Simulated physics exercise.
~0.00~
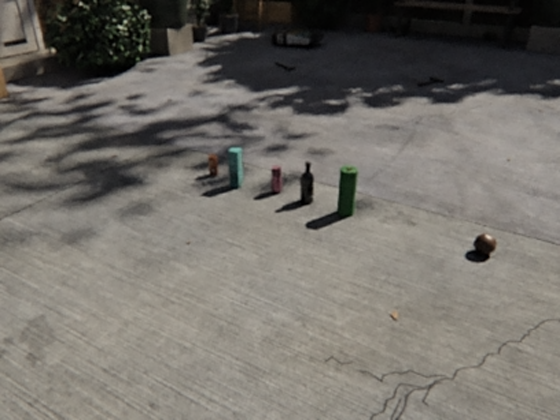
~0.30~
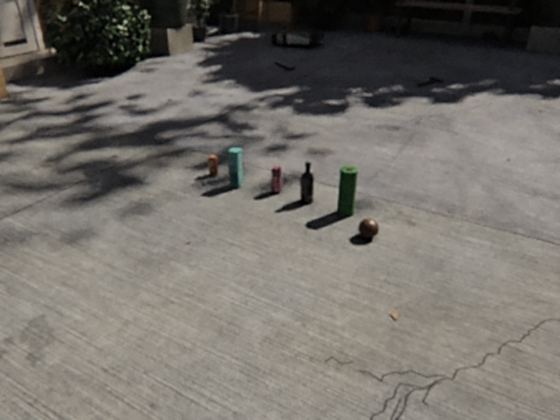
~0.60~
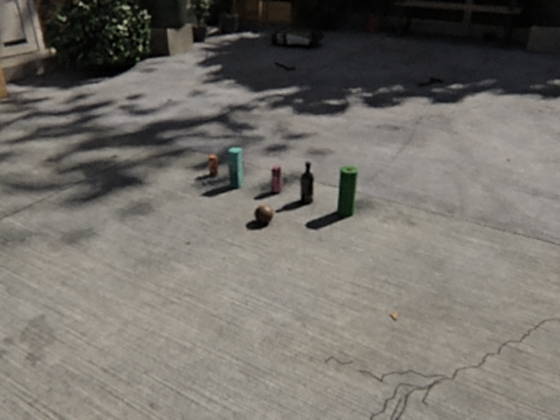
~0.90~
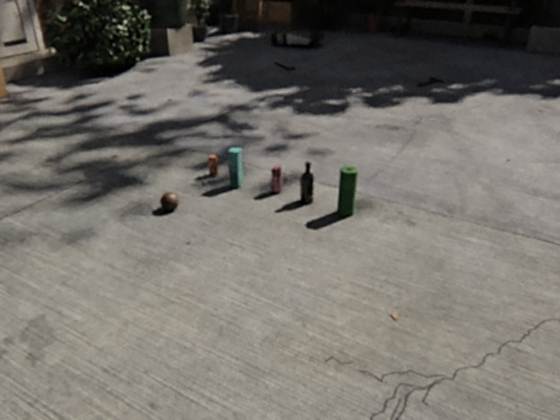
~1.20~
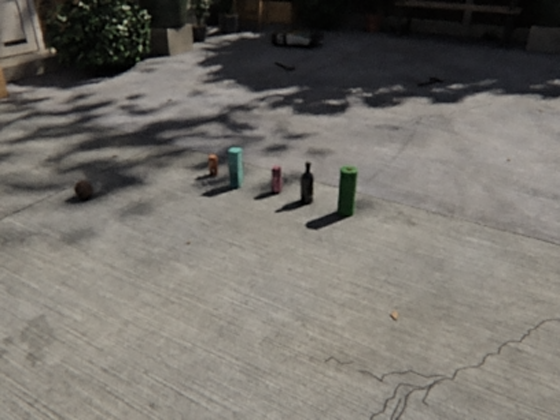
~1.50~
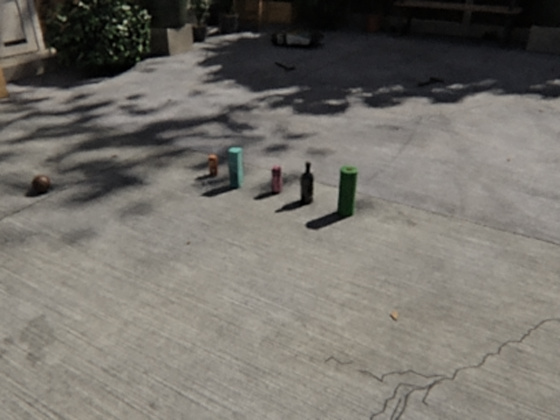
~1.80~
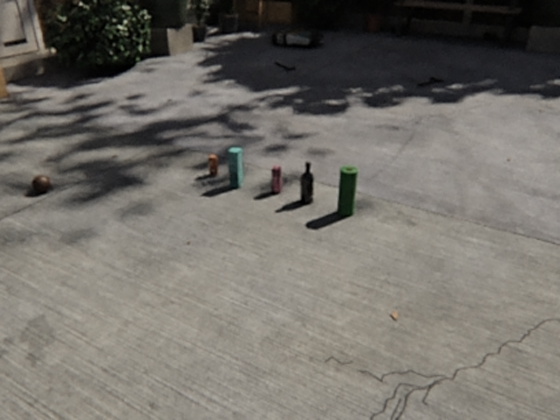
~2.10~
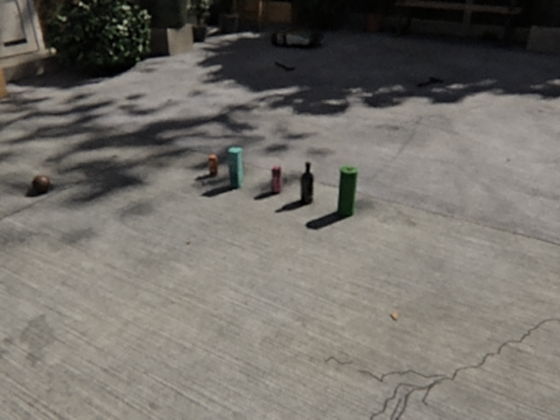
At the start, a brown ball sits at the right on a sunlit concrete floor, while an orange can, a turquoise carton, a pink can, a black bottle and a green roll stand in a loose row near the middle. The ball rolls left, passing in front of the green roll. It continues past the black bottle and the pink can, then beyond the carton and the orange can, touching none of them. Farther left, it slows and comes to rest near the edge of the view. All five things are still standing in their places.
